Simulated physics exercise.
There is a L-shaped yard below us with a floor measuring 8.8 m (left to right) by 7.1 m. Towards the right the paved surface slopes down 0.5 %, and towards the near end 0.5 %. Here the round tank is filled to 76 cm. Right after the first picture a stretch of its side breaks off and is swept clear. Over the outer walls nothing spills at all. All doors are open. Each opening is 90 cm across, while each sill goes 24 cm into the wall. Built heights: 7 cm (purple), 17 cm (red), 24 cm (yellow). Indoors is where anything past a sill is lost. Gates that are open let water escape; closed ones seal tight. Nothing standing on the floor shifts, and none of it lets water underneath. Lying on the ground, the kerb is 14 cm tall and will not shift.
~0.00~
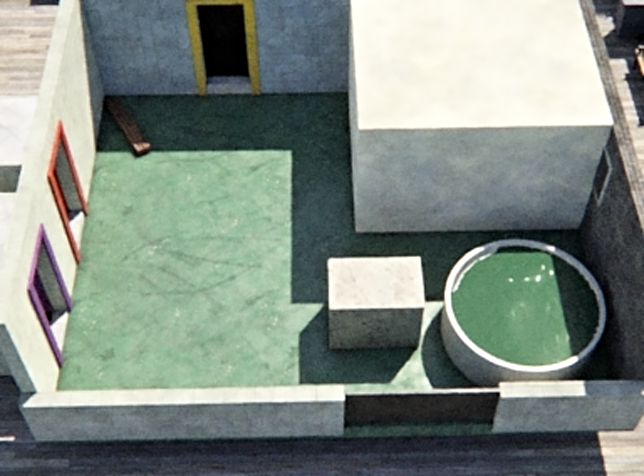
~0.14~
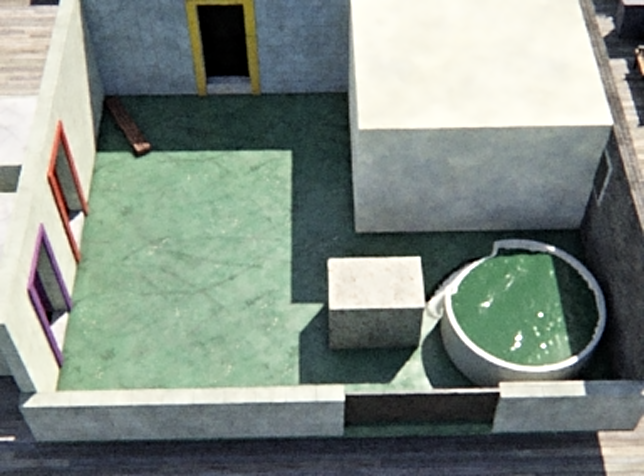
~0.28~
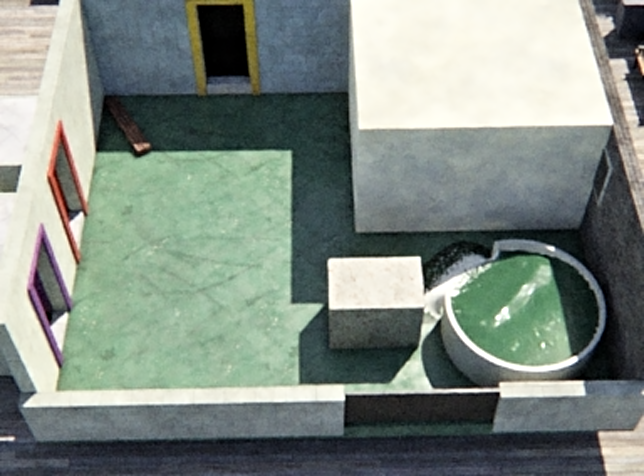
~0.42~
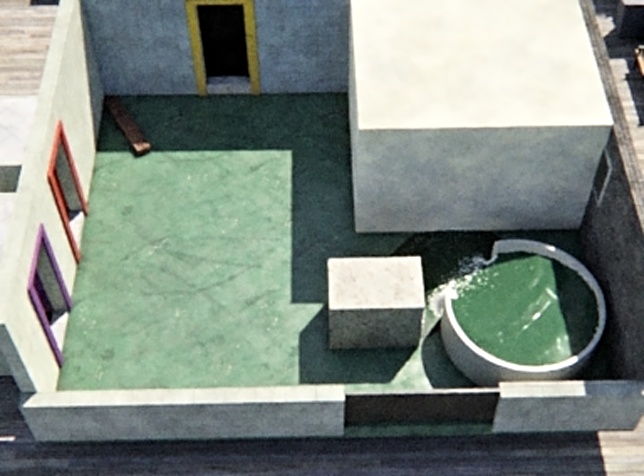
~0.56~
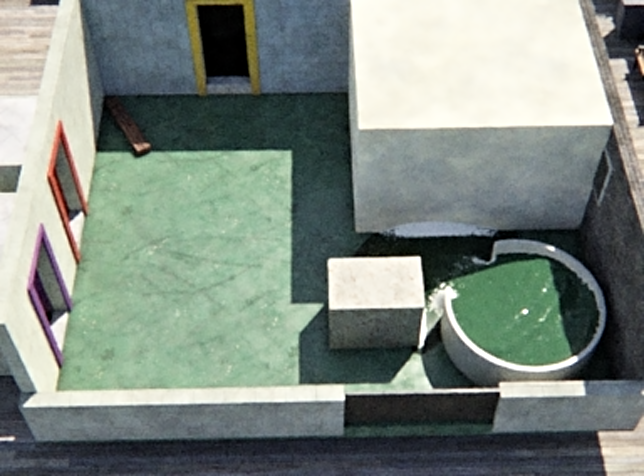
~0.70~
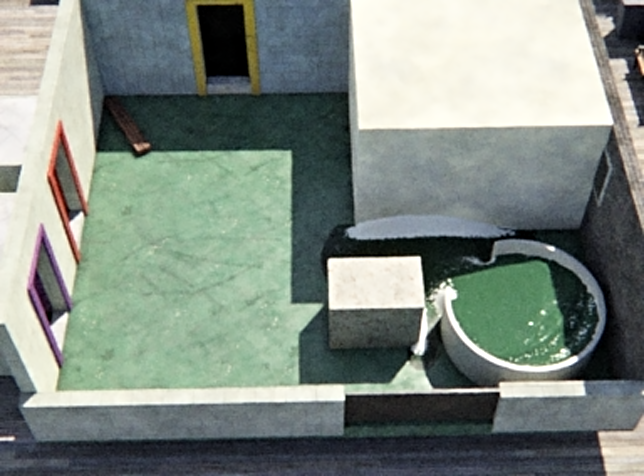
Water spilling from a broken round tank in a walled green-floored yard, spreading beside a pale block and along a white wall.
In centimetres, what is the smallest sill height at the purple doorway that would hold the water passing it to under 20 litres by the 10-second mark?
Close to 12.5 cm is just enough.
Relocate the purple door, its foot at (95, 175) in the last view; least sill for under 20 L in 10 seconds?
It needs roughly 10.5 cm.
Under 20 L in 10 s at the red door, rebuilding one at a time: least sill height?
At the red door it takes roughly 14.0 centimetres.
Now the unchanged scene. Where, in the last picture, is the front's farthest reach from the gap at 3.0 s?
(100, 130).
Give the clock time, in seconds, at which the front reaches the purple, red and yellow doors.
Front times - purple: 2.8 s, red: 2.4 s, yellow: 5.0 s.
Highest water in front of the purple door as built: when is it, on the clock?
That happens close to 3.4 s on the clock.
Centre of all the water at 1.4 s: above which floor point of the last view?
(475, 307), roughly.
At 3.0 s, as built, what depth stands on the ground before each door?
In cm: Purple 13, red 21, yellow 0.
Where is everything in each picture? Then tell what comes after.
The first frame shows the round tank at (524, 305) is whole and still, 76 cm deep; the purple door at (51, 300) is dry.
In the second frame, the front is at a hidden place, 0.3 m from the gap on the far side; 0.4 m2 of floor is wet, 76 cm left at the back.
In the third frame, the gap is on the far side, the front 0.7 m out at (445, 252); the back of the round tank holds 76 cm.
In the fourth frame, water pours out on the far side and has run 1.3 m, to a hidden place; about 9 cm deep outside, 76 cm at the back.
In the fifth frame, the gap is on the far side, the front 1.8 m out at (378, 234); the back of the round tank holds 76 cm.
In the sixth frame, water pours out on the far side and has run 2.4 m, to (337, 232); about 9 cm deep outside, 72 cm at the back; 4.5 m in a straight line remain to the purple door at (51, 300).
After 1.4 s water covers 25 % of the floor, deepest (47 cm) near (440, 236); it has not reached the purple door.
After 3.0 s water covers 70 % of the floor, deepest (28 cm) near (440, 236); 13 cm at the purple door, 1 litre in over its 7 cm sill.
After 10.0 s water covers 95 % of the floor, deepest (14 cm) near (460, 411); 8 cm at the purple door, 94 litres in over its 7 cm sill.
At the purple door as built, the water arrived by 2.8 s and peaked near 17 cm at 3.4 s.
Run again over the same 10 s with other heights there, 28 litres in over 11.5 cm, 13 litres over 13.5 cm. The limit of 20 litres is kept from about 12.5 cm up.
